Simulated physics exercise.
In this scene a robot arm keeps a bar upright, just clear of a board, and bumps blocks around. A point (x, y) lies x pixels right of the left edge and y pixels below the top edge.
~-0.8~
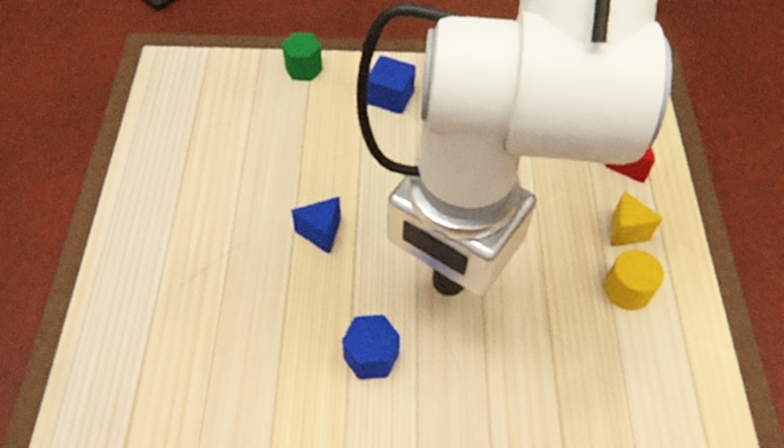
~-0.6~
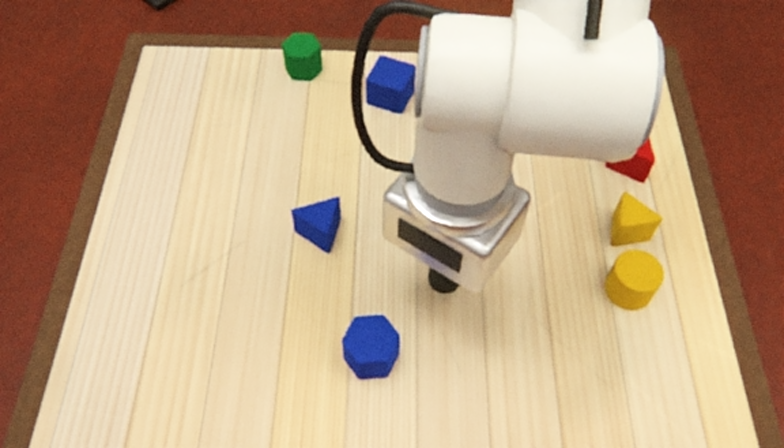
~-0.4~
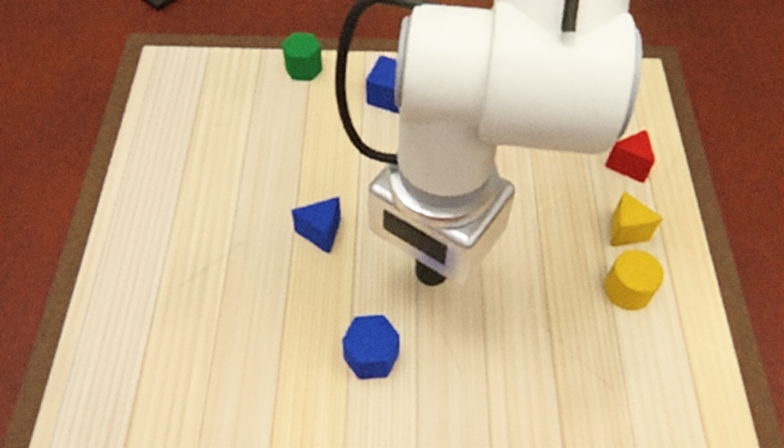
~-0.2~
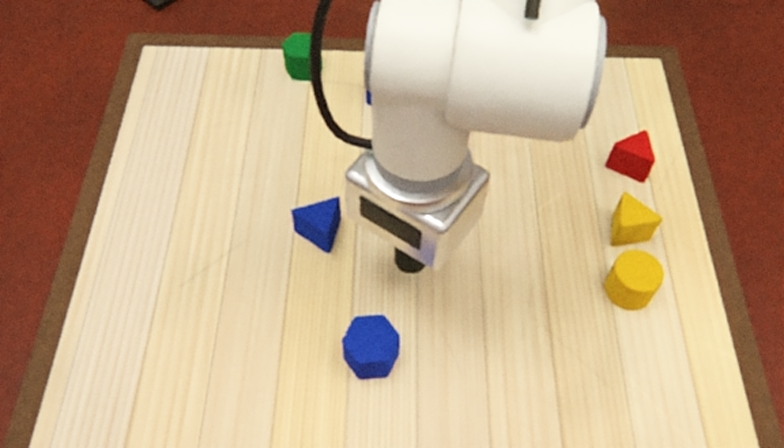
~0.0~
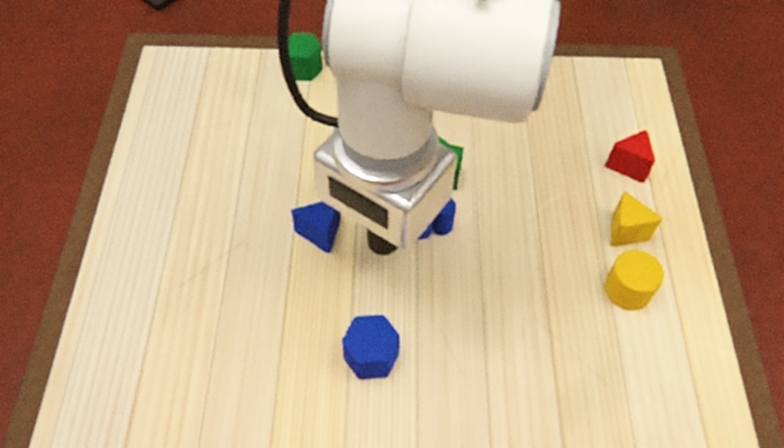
A white robot arm moved its dark tip left and slightly away above a wooden board, nearing a blue triangle, while the scattered colored blocks stayed put and others came into view behind it.
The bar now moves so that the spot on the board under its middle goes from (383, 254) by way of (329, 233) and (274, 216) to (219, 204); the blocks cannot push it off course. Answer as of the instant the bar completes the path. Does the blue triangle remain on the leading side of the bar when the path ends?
Short answer: Yes.
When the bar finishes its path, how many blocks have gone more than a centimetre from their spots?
The count is one.
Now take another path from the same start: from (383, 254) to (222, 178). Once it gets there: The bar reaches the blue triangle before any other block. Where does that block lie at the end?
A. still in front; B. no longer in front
That would be B.
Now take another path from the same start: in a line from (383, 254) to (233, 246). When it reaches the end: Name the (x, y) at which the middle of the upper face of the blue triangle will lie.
Located at (287, 201).
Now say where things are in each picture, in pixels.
The first frame shows bar tip at (449, 282); block tops, blue triangle at (319, 213); blue heart-shaped block hidden.
The second frame shows bar at (445, 279); blocks unchanged.
The third frame shows bar at (432, 272); blocks unchanged.
The fourth frame shows bar at (411, 260); blocks unchanged.
The fifth frame shows bar at (384, 242); blue triangle at (319, 213); blue heart-shaped block hidden.
On the path given first. One third of the way, bar at (327, 220); blue triangle at (296, 205).
Two thirds of the way, bar at (271, 203); blue triangle at (239, 189).
At the end, bar at (215, 191); blue triangle at (184, 175); blue heart-shaped block in place.
